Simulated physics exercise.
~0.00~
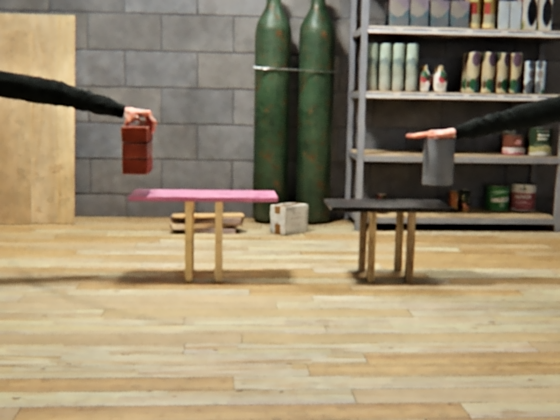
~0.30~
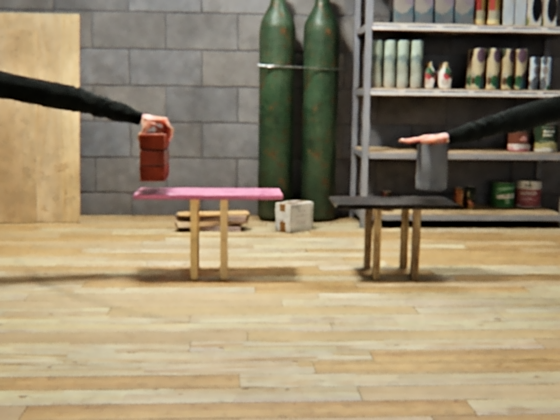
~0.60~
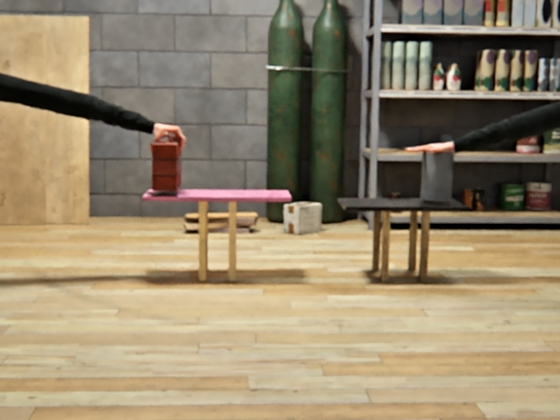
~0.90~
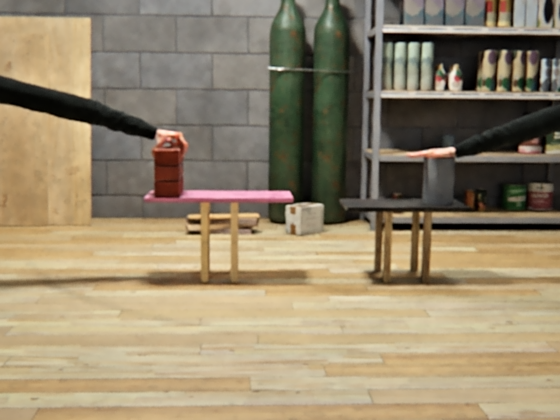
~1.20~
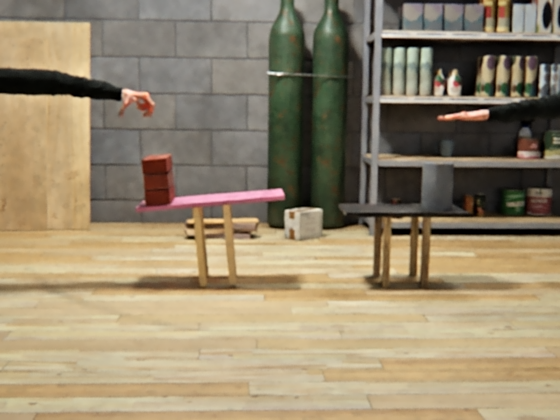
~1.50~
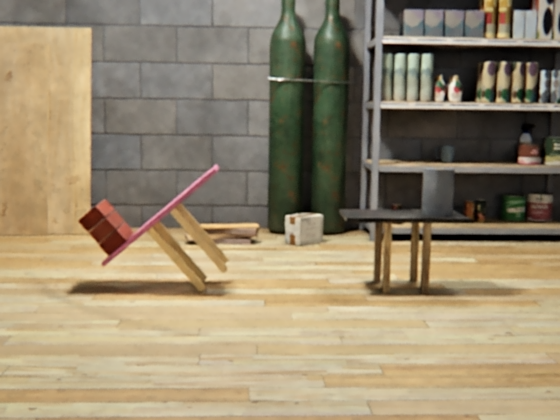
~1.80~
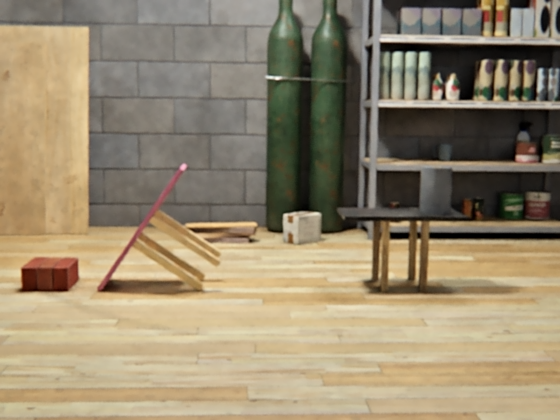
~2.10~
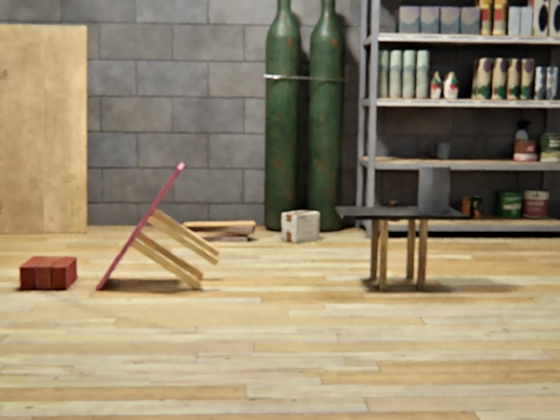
A small pink table tipped over to the left after a hand set a stack of red bricks on its left end and let go, spilling them onto the floor, while the black table stayed steady under a gray roll placed by another hand.
